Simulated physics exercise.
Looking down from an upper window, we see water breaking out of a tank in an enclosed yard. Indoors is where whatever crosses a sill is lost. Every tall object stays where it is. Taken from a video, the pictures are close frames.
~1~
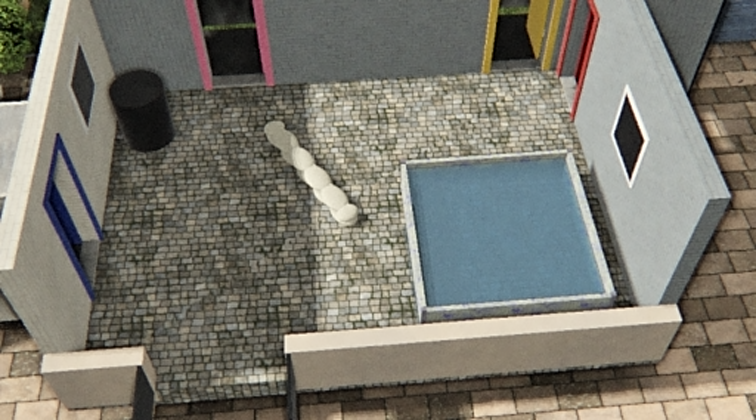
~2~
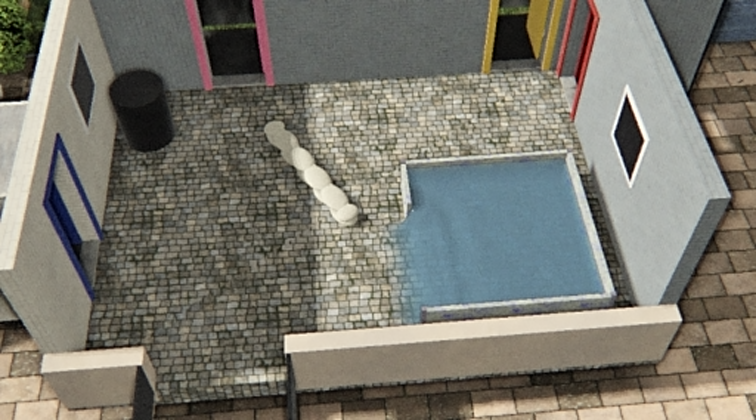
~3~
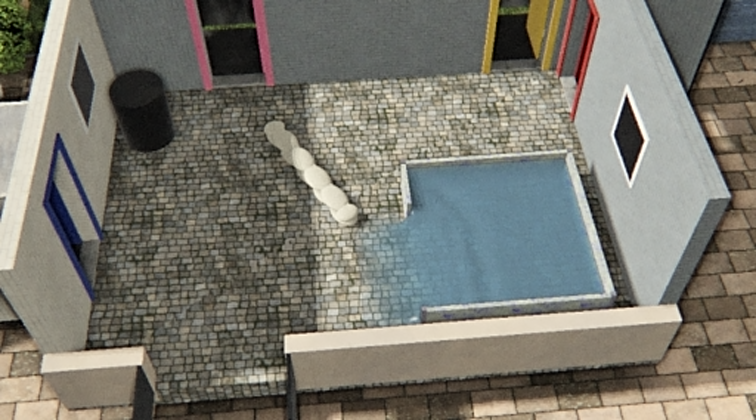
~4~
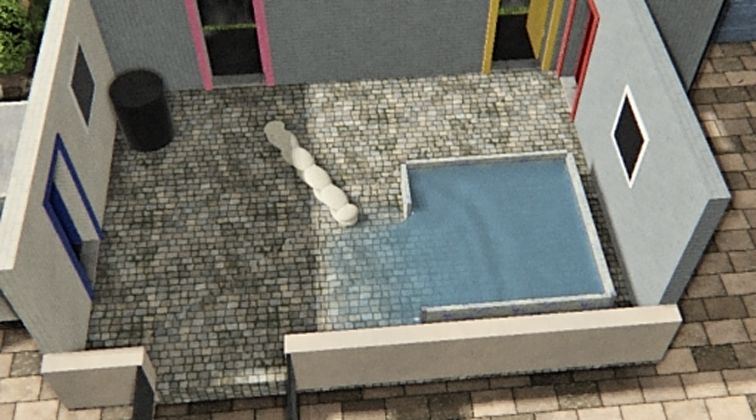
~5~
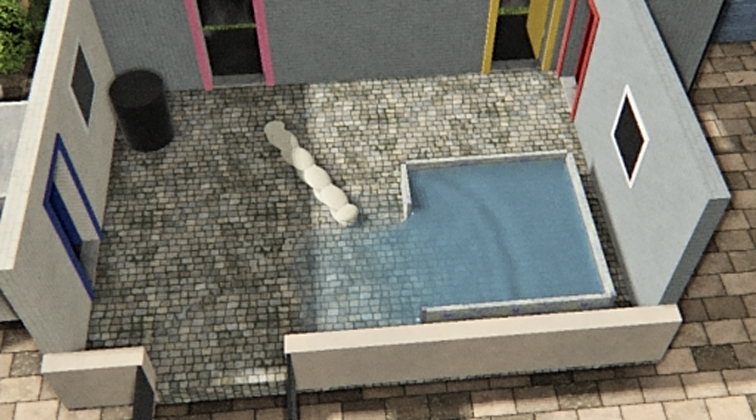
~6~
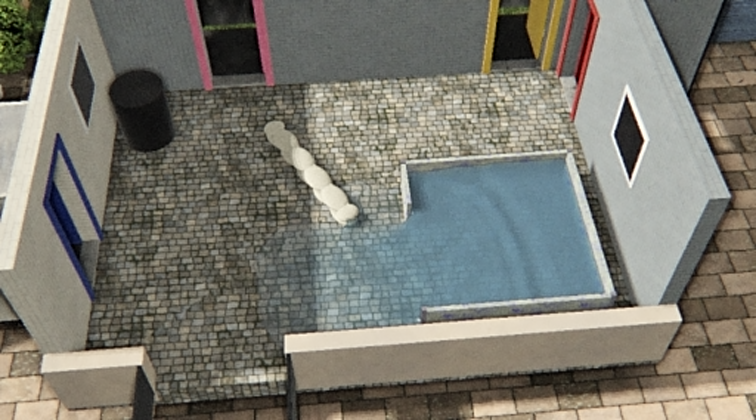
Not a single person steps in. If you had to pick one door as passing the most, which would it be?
I would pick the blue door.
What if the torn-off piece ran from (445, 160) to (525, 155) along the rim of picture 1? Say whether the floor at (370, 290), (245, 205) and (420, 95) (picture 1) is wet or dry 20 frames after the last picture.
Going through them one by one, I'd call them spared, spared and sodden.
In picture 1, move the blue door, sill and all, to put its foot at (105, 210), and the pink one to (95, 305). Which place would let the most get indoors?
I'd say the biggest share comes in at the pink-painted one.
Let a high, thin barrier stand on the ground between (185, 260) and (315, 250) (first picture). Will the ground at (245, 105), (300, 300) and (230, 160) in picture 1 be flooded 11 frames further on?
Taking the three spots in turn: Spared, swamped, swamped.
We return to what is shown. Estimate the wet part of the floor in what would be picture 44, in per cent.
It works out to about 65 in a hundred.
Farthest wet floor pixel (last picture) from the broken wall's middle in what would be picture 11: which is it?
My best guess is about (136, 270).
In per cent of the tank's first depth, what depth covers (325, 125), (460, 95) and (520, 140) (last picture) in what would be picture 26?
About 2, 0 and 0 per cent.
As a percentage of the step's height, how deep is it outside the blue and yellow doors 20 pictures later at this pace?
First 490 percent, then 0 percent.
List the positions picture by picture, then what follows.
In the first picture, still water in the open tank at (501, 228).
In the second picture, water pours out at (418, 269) and has run to a hidden place.
In the third picture, the front is at a hidden place, out from the gap at (417, 270).
In the fourth picture, the front is at a hidden place, out from the gap at (417, 270).
In the fifth picture, the front is at (300, 252), out from the gap at (417, 270).
In the sixth picture, the front is at (262, 265), out from the gap at (417, 271).
A moment on, water covers 30 % of the floor; red door not reached, yellow door not reached, blue door not reached, pink door not reached.
Next, water covers 40 % of the floor; red door not reached, yellow door not reached, blue door a trickle in, pink door not reached.
Then, water covers 50 % of the floor; red door not reached, yellow door not reached, blue door a lot in, pink door not reached.
Later, water covers 65 % of the floor; red door not reached, yellow door not reached, blue door a lot in, pink door a trickle in.
In the end, water covers 95 % of the floor; red door a trickle in, yellow door wet at the sill, nothing in, blue door a lot in, pink door some in; the blue door has let in the most.
